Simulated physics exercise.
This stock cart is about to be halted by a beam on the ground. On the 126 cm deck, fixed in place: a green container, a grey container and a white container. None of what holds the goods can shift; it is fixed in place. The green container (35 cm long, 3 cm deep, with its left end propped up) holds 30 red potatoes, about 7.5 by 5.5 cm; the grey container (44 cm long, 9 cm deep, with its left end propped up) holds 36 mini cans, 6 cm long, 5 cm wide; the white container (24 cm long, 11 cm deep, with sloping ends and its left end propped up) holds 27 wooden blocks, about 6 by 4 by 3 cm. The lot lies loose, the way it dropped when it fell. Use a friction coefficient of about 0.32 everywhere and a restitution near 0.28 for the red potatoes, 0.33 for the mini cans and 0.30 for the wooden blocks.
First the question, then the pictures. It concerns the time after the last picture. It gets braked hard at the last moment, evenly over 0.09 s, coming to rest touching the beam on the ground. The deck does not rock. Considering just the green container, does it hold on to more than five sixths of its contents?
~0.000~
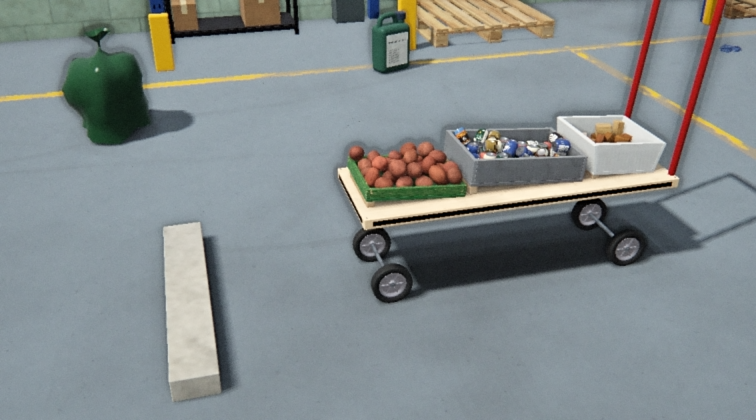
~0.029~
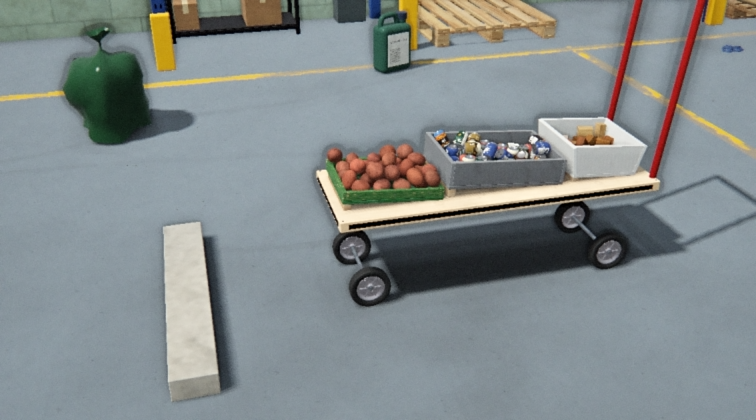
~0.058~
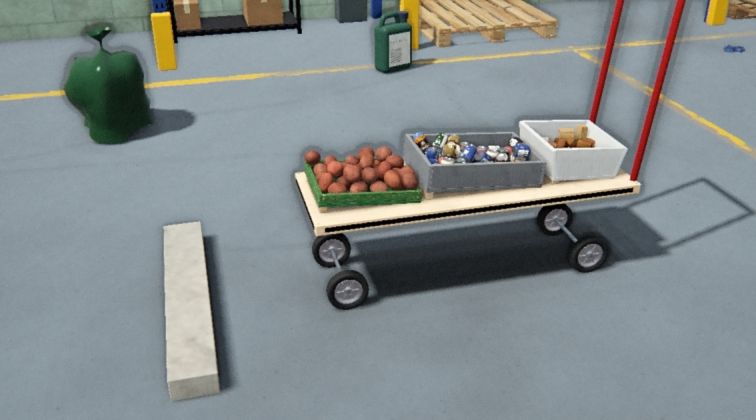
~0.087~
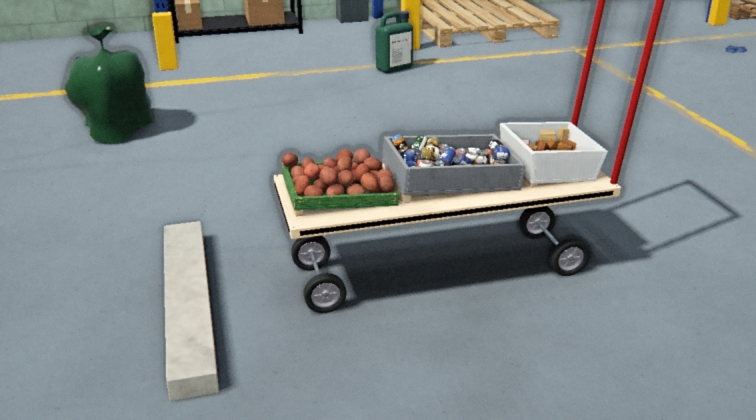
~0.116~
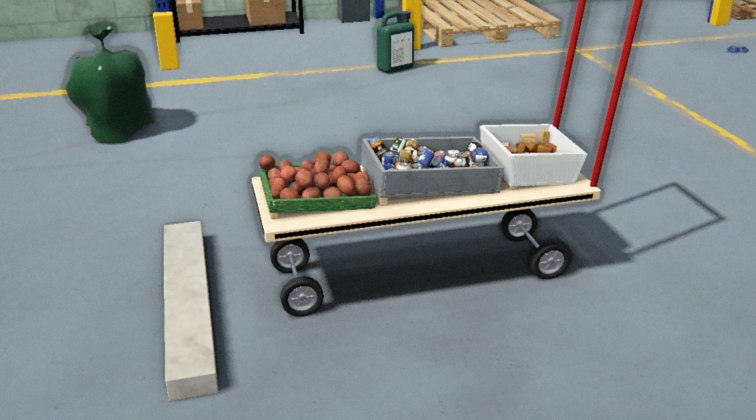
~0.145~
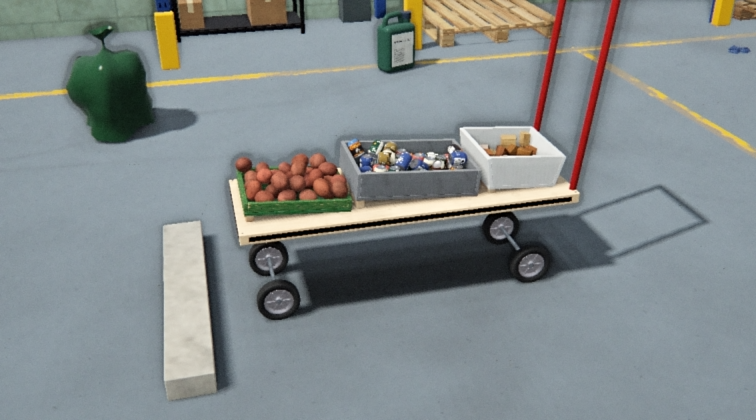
No, its loss goes over a sixth.
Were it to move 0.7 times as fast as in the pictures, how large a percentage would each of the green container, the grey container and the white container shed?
Green container 30, grey container 0, white container 0 per cent.
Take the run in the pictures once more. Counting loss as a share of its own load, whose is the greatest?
Green container.
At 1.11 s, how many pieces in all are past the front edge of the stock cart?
About 12.
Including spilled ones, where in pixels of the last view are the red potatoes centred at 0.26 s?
Centred roughly at (234, 188).
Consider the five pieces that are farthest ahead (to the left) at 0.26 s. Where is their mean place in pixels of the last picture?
Around (190, 184) in pixels.
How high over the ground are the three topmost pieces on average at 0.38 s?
Their middles average near 66 cm high.
After 0.16 s, it begins to slow.
After 0.26 s, 3 of 30 out of the green container, 0 of 36 out of the grey container and 0 of 27 out of the white container.
After 0.38 s, 7 of 30 out of the green container, 0 of 36 out of the grey container and 0 of 27 out of the white container.
After 0.61 s, 10 of 30 out of the green container, 2 of 36 out of the grey container and 0 of 27 out of the white container.
When it is over (at 1.11 s), 11 of 30 out of the green container, 2 of 36 out of the grey container and 0 of 27 out of the white container. Asked share, 11 of 30, 37 per cent.
